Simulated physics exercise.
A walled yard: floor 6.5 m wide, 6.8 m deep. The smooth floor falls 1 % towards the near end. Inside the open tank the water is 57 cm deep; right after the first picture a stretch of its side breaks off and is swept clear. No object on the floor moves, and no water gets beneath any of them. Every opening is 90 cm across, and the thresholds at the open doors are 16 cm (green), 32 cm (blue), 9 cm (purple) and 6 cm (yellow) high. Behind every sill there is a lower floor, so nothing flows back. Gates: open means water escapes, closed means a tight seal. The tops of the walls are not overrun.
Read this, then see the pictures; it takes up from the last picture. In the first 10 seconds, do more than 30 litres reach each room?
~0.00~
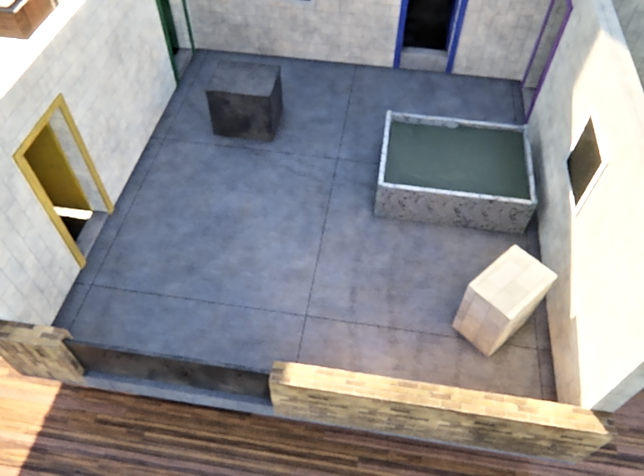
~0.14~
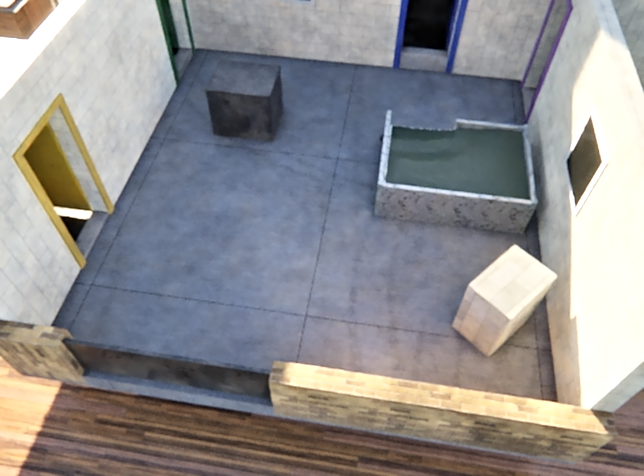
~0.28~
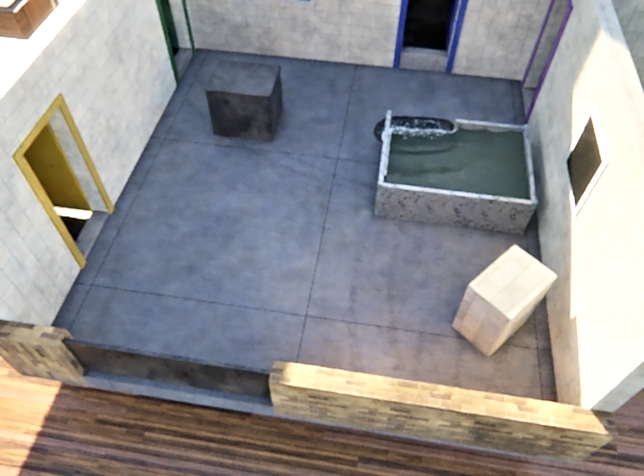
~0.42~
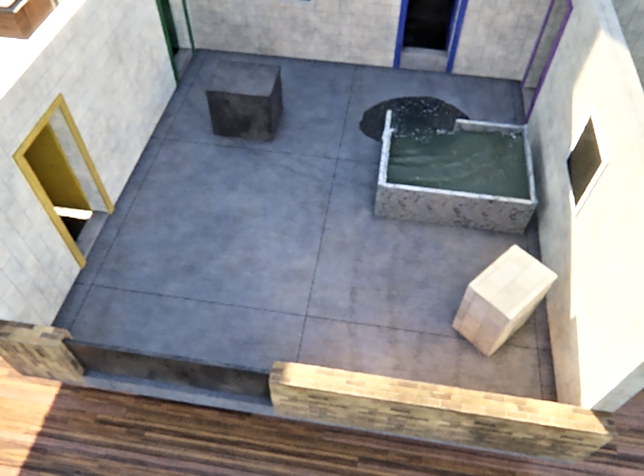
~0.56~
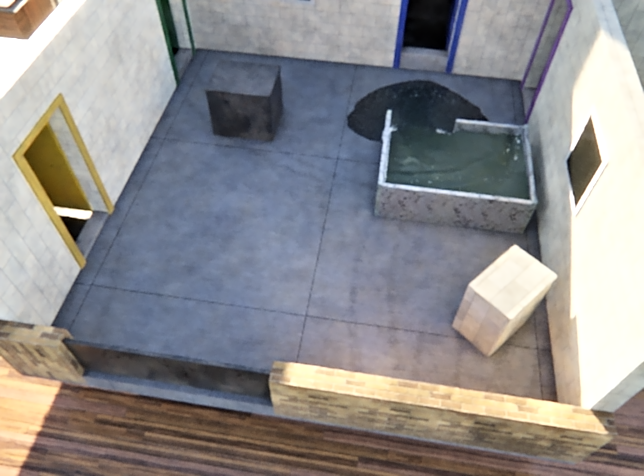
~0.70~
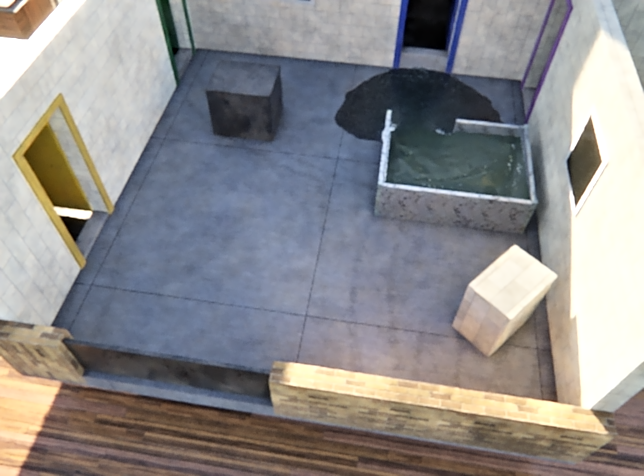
At the green door the limit will not be crossed, at the blue door the limit will not be crossed, at the purple door the limit will be crossed, at the yellow door the limit will not be crossed.
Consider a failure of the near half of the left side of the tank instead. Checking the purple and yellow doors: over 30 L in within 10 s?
Purple door doesn't reach it, yellow door surpasses it.
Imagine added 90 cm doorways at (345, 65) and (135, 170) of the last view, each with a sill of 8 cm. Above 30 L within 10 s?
In the order given, higher then lower.
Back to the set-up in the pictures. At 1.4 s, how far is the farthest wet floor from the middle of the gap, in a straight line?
That comes to near 2.8 m out.
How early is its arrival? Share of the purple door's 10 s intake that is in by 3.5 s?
50 percent or so by then.
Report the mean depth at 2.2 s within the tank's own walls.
Average depth: About 31 cm.
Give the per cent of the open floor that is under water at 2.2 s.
Wet share: Near 25 percent.
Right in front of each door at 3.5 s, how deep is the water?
Depths in centimetres - green: 19, blue: 17, purple: 16, yellow: 0.
After 1.4 s water covers 15 % of the floor and is deepest (30 cm) near (404, 140); green door not reached, blue door 27 cm at the sill, 0 L in, purple door 3 cm at the sill, 0 L in, yellow door not reached.
After 2.2 s water covers 25 % of the floor and is deepest (28 cm) near (514, 82); green door not reached, blue door 25 cm at the sill, 0 L in, purple door 15 cm at the sill, 2 L in, yellow door not reached.
After 3.5 s water covers 35 % of the floor and is deepest (20 cm) near (191, 60); green door 19 cm at the sill, 3 L in, blue door 17 cm at the sill, 0 L in, purple door 16 cm at the sill, 35 L in, yellow door not reached.
After 6.0 s water covers 55 % of the floor and is deepest (14 cm) near (511, 151); green door 12 cm at the sill, 7 L in, blue door 11 cm at the sill, 0 L in, purple door 9 cm at the sill, 68 L in, yellow door 2 cm at the sill, 0 L in.
After 10.0 s water covers 80 % of the floor and is deepest (10 cm) near (39, 350); green door 8 cm at the sill, 7 L in, blue door 6 cm at the sill, 0 L in, purple door 5 cm at the sill, 70 L in, yellow door 3 cm at the sill, 0 L in.
